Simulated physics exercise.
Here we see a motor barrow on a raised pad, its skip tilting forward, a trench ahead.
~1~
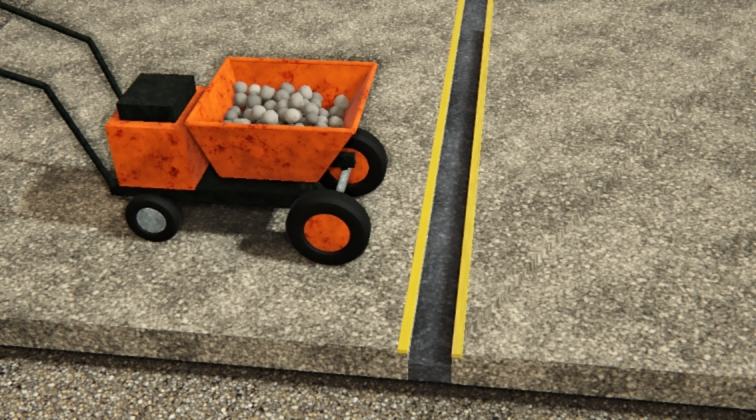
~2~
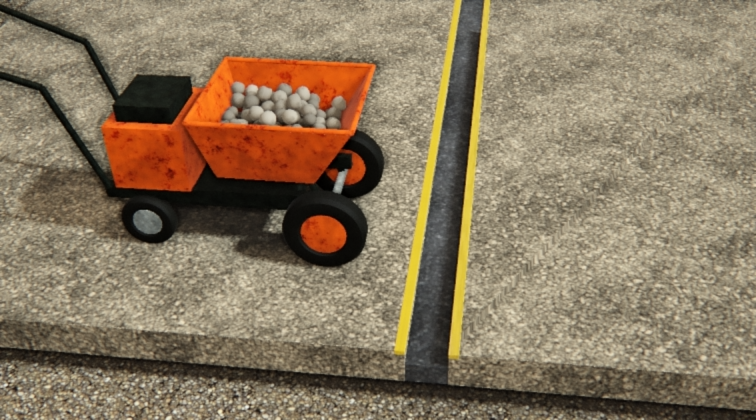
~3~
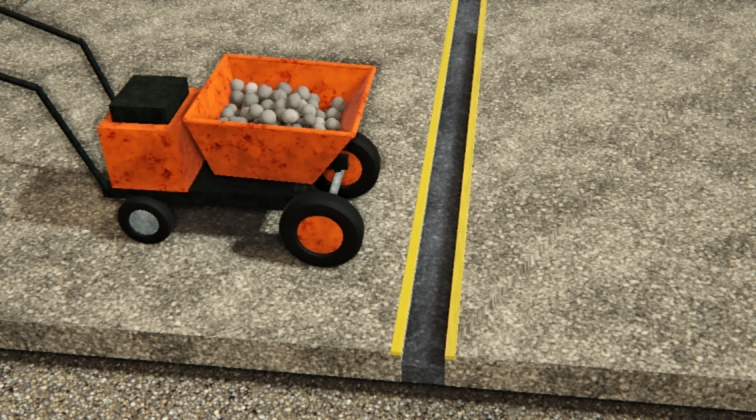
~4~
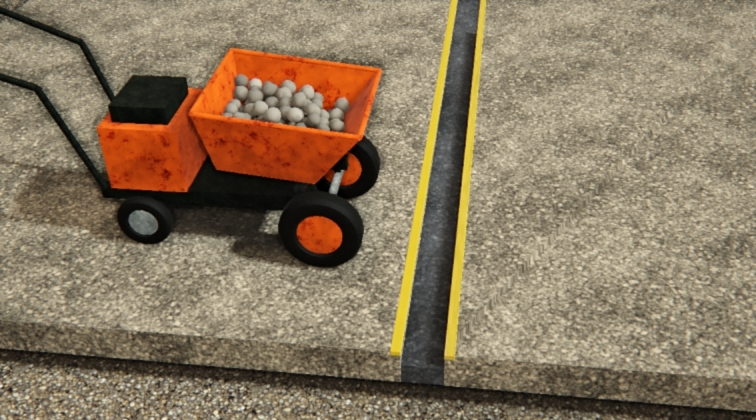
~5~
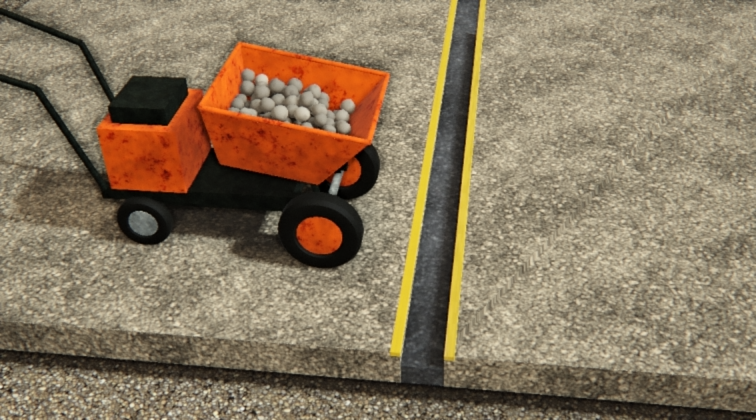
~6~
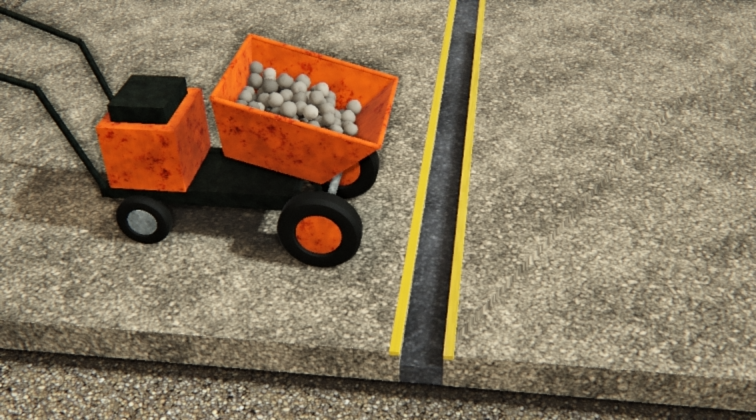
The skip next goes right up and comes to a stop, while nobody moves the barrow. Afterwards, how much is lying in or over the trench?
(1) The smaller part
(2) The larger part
Answer: 1.
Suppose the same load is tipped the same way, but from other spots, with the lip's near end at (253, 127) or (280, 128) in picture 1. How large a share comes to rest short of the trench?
60 and 40 percent, in that order.
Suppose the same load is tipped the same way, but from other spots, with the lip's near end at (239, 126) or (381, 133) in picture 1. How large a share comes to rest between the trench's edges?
Result: Try 1 = 30 %, try 2 = 0 %.
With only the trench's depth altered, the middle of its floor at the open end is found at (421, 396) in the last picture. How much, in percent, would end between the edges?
Estimated share: Approx. 20 %.
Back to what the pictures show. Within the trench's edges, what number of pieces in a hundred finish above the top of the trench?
My estimate would be close to 15 per cent.
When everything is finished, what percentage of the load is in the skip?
Result: Close to 0 per cent.
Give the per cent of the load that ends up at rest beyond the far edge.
It works out to close to 80 per cent.
Just after the last frame, skip tipped steeply; every one in the skip.
A moment on, skip tipped right over; the larger part in the skip; just a few in or heaped over the trench; about a tenth beyond it.
Further on, skip tipped right over; about a tenth in the skip; about a tenth in or heaped over the trench; the larger part beyond it.
When it is over, skip tipped right over; just a few in the skip; roughly a quarter in or heaped over the trench; the larger part beyond it.
